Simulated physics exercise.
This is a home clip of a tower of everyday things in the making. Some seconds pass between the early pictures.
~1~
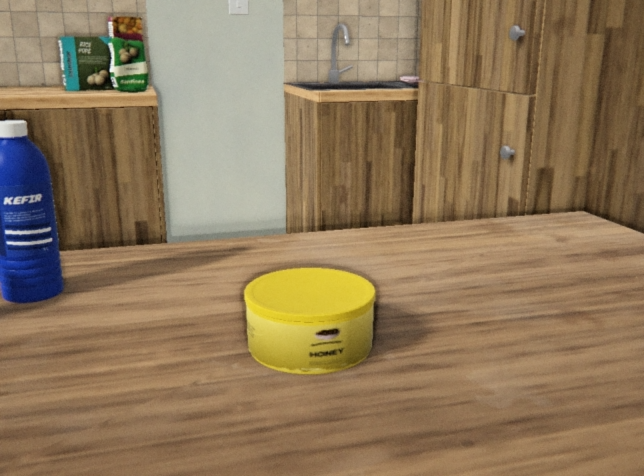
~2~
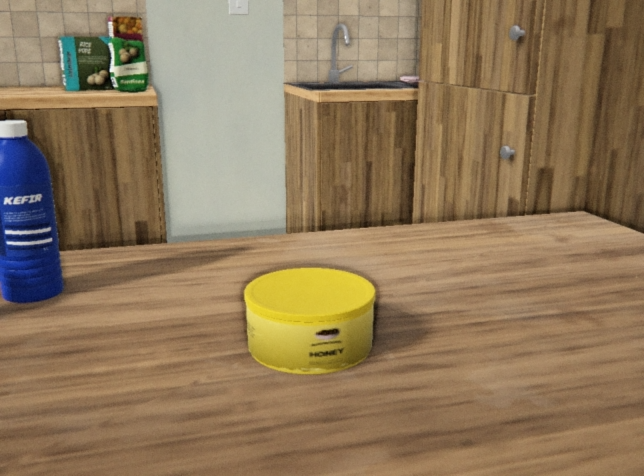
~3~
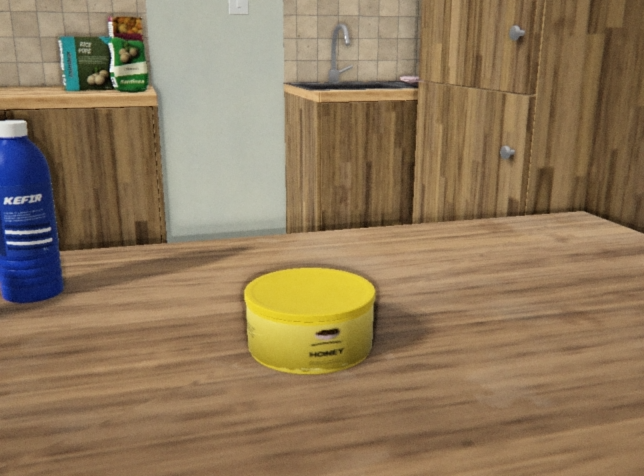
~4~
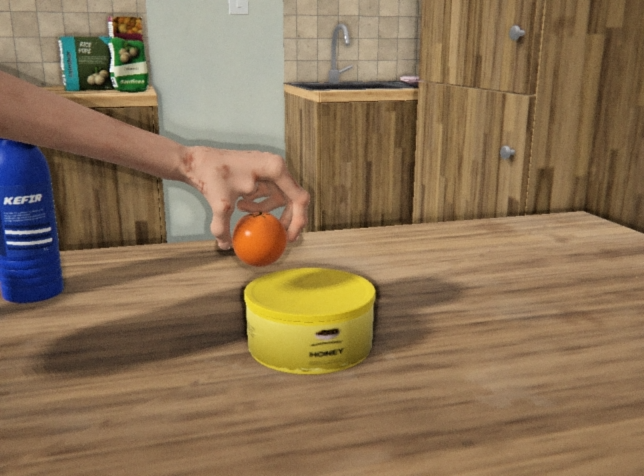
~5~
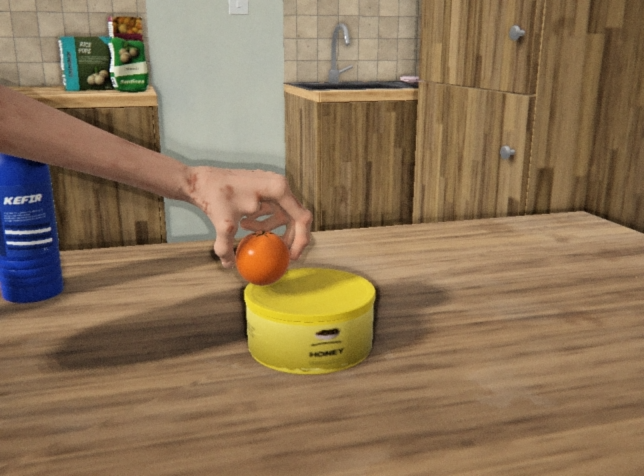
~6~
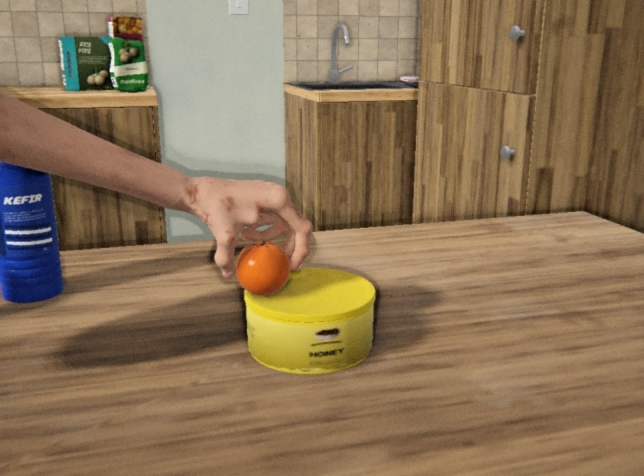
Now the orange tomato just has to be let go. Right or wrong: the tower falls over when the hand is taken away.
Wrong.
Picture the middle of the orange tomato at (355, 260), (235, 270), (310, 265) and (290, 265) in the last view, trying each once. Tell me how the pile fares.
Result per try: First still standing, second toppled, third still standing, fourth still standing.
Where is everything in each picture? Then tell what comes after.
In the first picture, the last thing is not in view yet; blue bottle (23, 211).
In the second picture, the last thing is not in view yet; yellow tub (310, 318).
In the third picture, the last thing is not in view yet.
In the fourth picture, coming down; orange tomato (260, 239); blue bottle (23, 211).
In the fifth picture, coming down; orange tomato (263, 258); yellow tub (310, 318).
In the sixth picture, in place under the hand; orange tomato (263, 268).
Then, 0.20 s after the last picture, nothing has stirred.
Then, 0.40 s after the last picture, orange tomato resting near (263, 269).
At rest, all 4 in place. Seen from the same camera at the end, orange tomato near (263, 269). The pile keeps its balance.
